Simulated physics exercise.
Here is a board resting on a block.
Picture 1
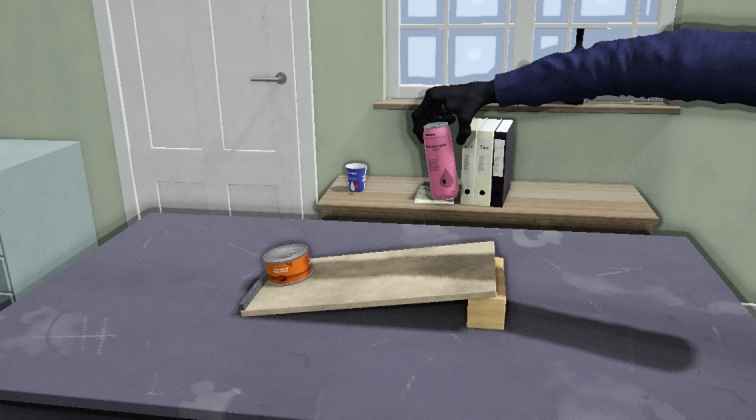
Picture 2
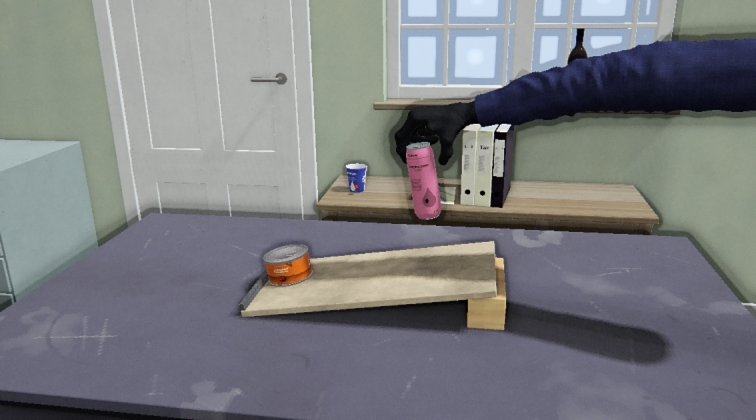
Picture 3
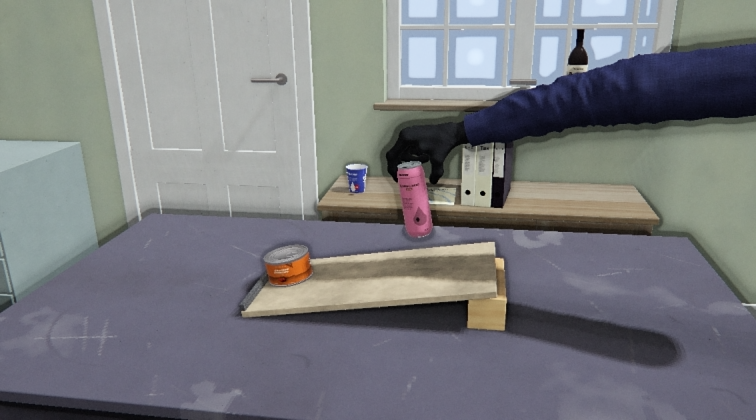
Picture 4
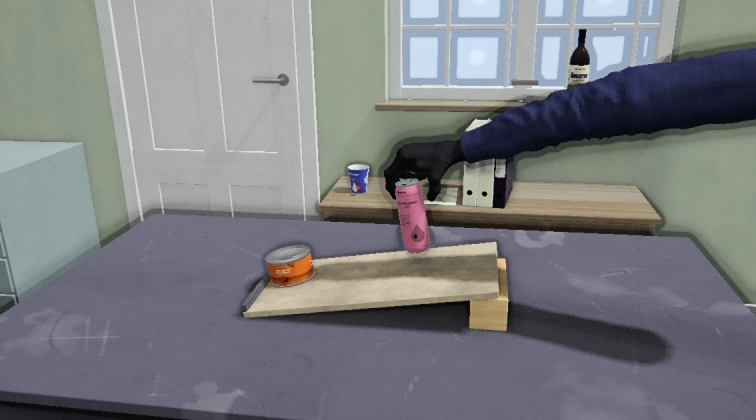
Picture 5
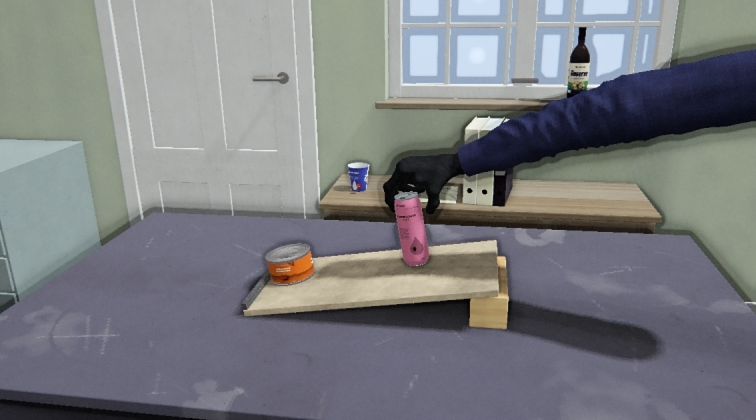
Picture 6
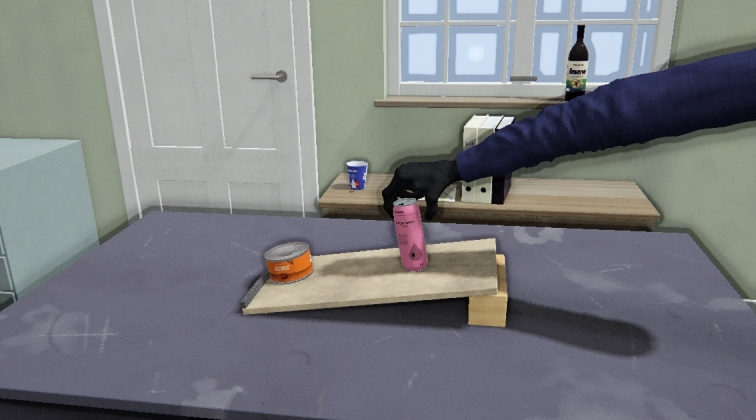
A pink can, gripped by a black-gloved hand, moved down and slightly left from above the back shelf onto the sloping board, while the orange tub stayed at the board's lower left end.
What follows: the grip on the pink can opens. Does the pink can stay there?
Here the pink can remains at rest.
Then, 0.30 s later than the last frame, all is still.
Then, 0.70 s later than the last frame, pink can resting near (410, 235).
When it is over, both as before. End places, in pixels of the last picture, pink can near (410, 235). The pink can stays where it is put.
